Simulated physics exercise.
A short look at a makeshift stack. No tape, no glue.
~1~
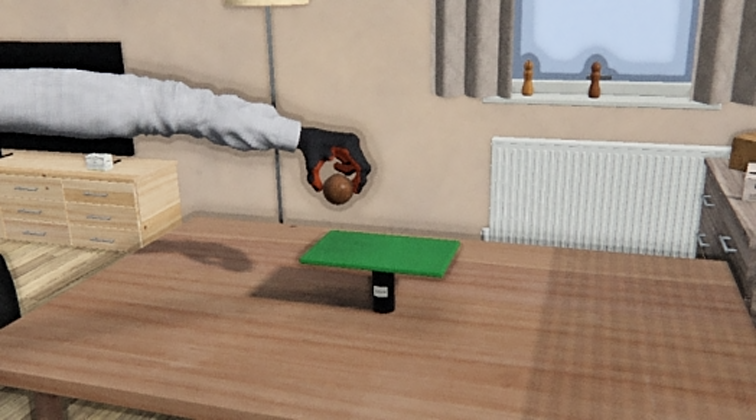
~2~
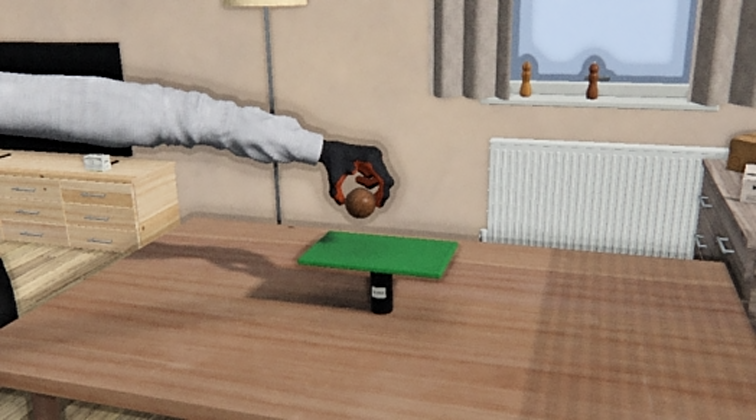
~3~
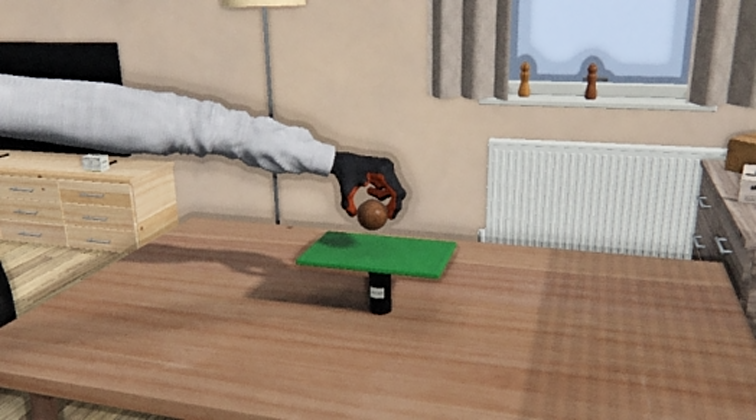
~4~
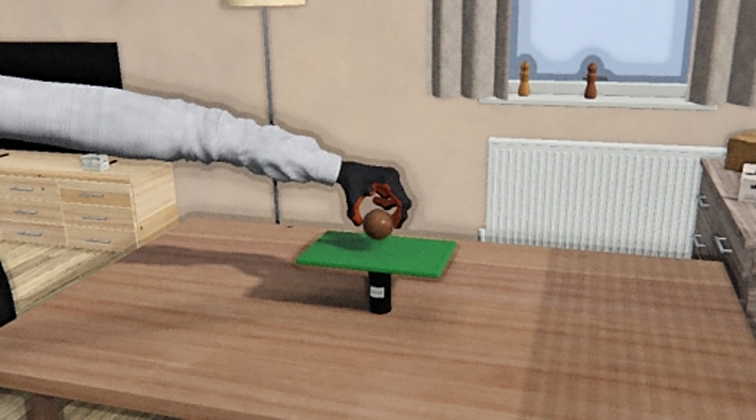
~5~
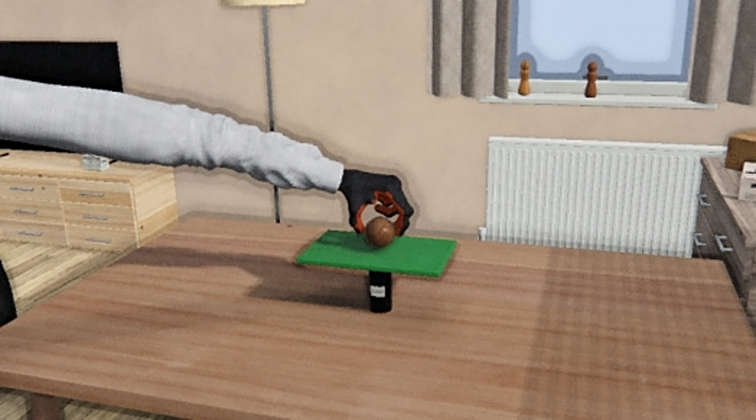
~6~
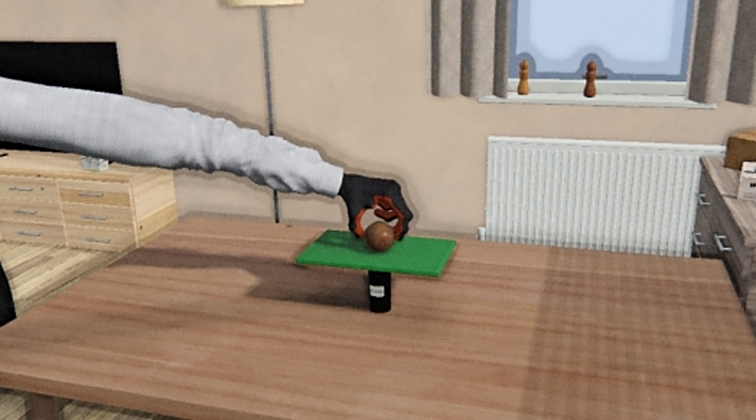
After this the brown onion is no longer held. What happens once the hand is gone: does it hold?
The stack keeps its balance.
Then, 0.20 s past the last view, nothing moves.
Then, 0.50 s past the last view, brown onion resting near (380, 237).
Finally, all 3 still in place. Final places as the last picture's camera would see them, brown onion near (380, 237). The stack holds.
